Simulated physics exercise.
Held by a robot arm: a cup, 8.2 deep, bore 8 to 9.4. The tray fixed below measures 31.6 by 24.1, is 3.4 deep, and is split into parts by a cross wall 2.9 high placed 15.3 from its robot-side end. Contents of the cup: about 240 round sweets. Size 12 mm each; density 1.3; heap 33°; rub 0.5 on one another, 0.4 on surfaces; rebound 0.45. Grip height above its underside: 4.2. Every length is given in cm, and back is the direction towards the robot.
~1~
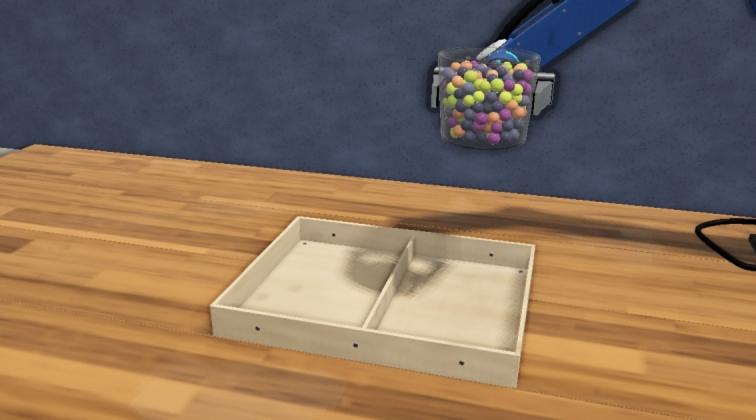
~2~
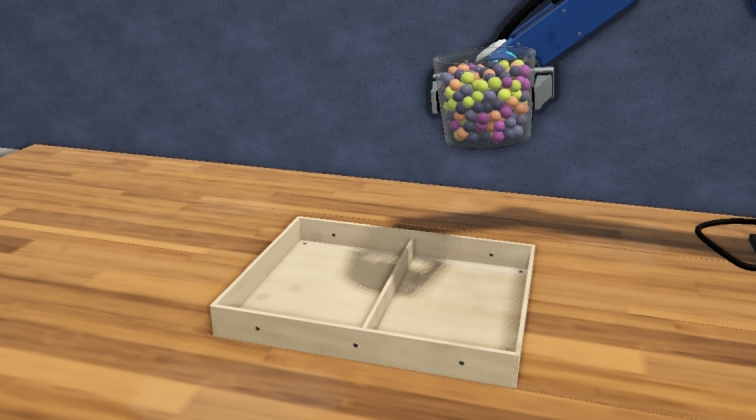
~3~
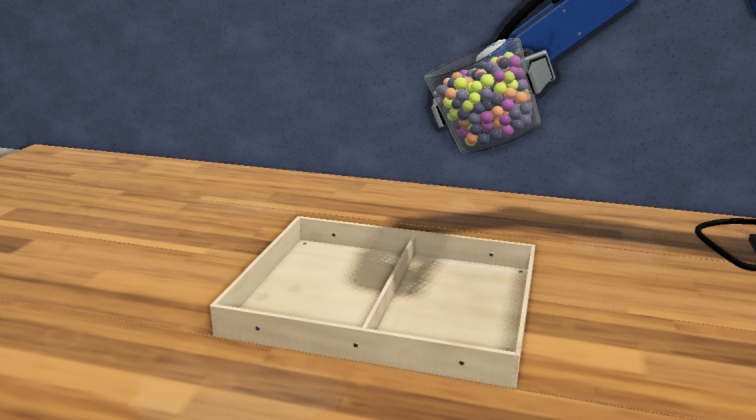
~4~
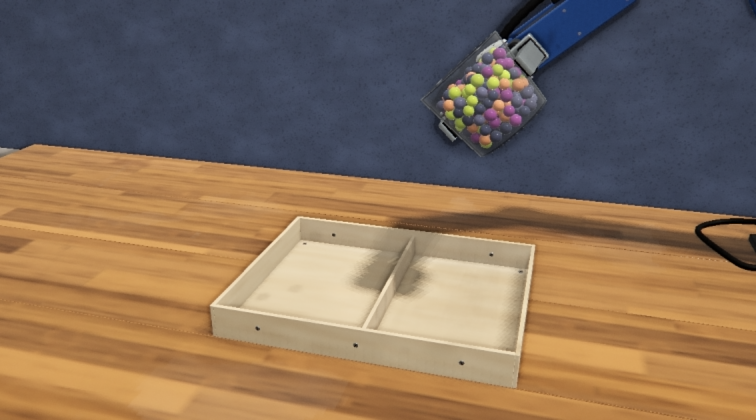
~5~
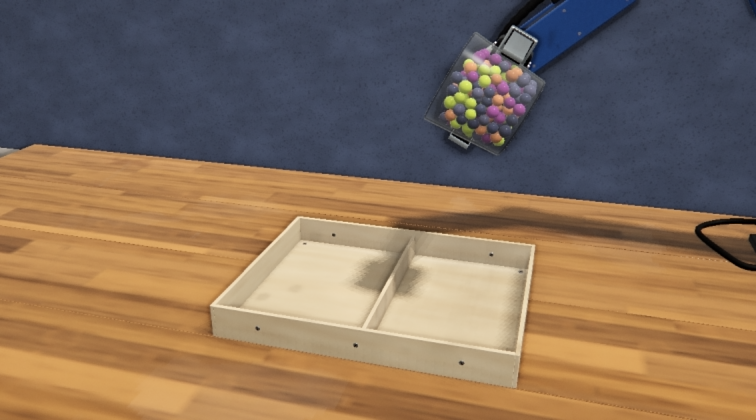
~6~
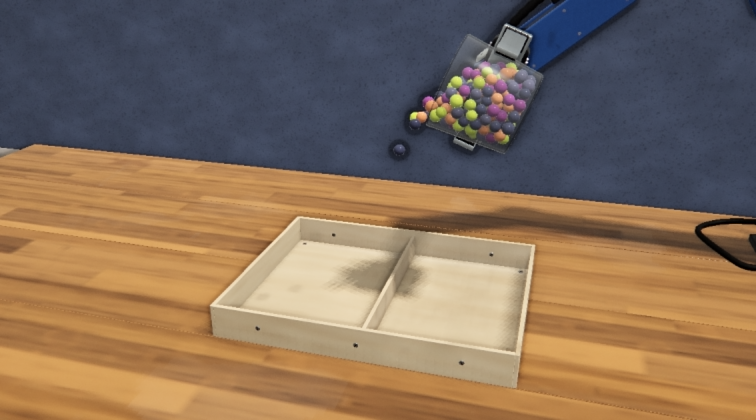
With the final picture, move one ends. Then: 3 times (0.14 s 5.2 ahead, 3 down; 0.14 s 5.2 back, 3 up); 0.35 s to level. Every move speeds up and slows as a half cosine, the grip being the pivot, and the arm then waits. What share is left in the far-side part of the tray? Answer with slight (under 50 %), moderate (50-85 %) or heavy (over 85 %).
Slight.
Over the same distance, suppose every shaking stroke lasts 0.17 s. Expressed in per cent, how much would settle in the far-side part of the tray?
Roughly 30 in a hundred.
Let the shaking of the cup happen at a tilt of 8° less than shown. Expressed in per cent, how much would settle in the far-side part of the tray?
Estimate: Around 25 per cent.
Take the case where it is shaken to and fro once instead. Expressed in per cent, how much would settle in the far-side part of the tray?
Estimate: Around 20 %.
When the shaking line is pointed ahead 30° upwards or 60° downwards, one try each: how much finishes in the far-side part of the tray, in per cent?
Estimates, in order: 75 % then 25 %.
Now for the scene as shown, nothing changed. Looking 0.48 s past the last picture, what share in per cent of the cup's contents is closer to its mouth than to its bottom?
I'd say close to 60 per cent.
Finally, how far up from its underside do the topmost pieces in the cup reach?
Around 6.5 cm above the underside.
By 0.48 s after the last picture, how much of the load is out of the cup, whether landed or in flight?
Roughly 30 percent is out.
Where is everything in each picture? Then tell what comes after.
Cup middle at (486, 99), level; upper third of the load around (489, 80), from x 450 to 525, top at y 65; 236 in the cup, in the first picture.
Cup middle at (486, 99), tilted 7° forward; upper third of the load around (490, 80), from x 445 to 525, top at y 65, in the second picture.
Cup middle at (486, 99), tilted 24° forward; upper third of the load around (490, 81), from x 440 to 525, top at y 60, in the third picture.
Cup middle at (486, 99), tilted 45° forward; upper third of the load around (492, 80), from x 440 to 530, top at y 55, in the fourth picture.
Cup middle at (487, 98), tilted 62° forward; upper third of the load around (489, 80), from x 445 to 530, top at y 55, in the fifth picture.
Cup middle at (487, 98), tilted 69° forward; upper third of the load around (492, 85), from x 400 to 530, top at y 70; 233 in the cup, 3 in flight or on a rim, in the sixth picture.
Then, 0.48 s later, tilted 69° forward, highest piece 24 above the table; 162 in the cup, 54 in the far-side part, 13 in the robot-side part, 7 in flight or on a rim.
Then, 0.95 s later, tilted 53° forward, highest piece 25 above the table; 110 in the cup, 92 in the far-side part, 23 in the robot-side part, 11 in flight or on a rim.
Then, 1.39 s later, level, highest piece 27 above the table; 110 in the cup, 97 in the far-side part, 29 in the robot-side part.
Then, 2.44 s later, level, highest piece 27 above the table; 110 in the cup, 97 in the far-side part, 29 in the robot-side part.
At rest, 110 in the cup, 97 in the far-side part, 29 in the robot-side part. That is 41 % in the far-side part of the tray.
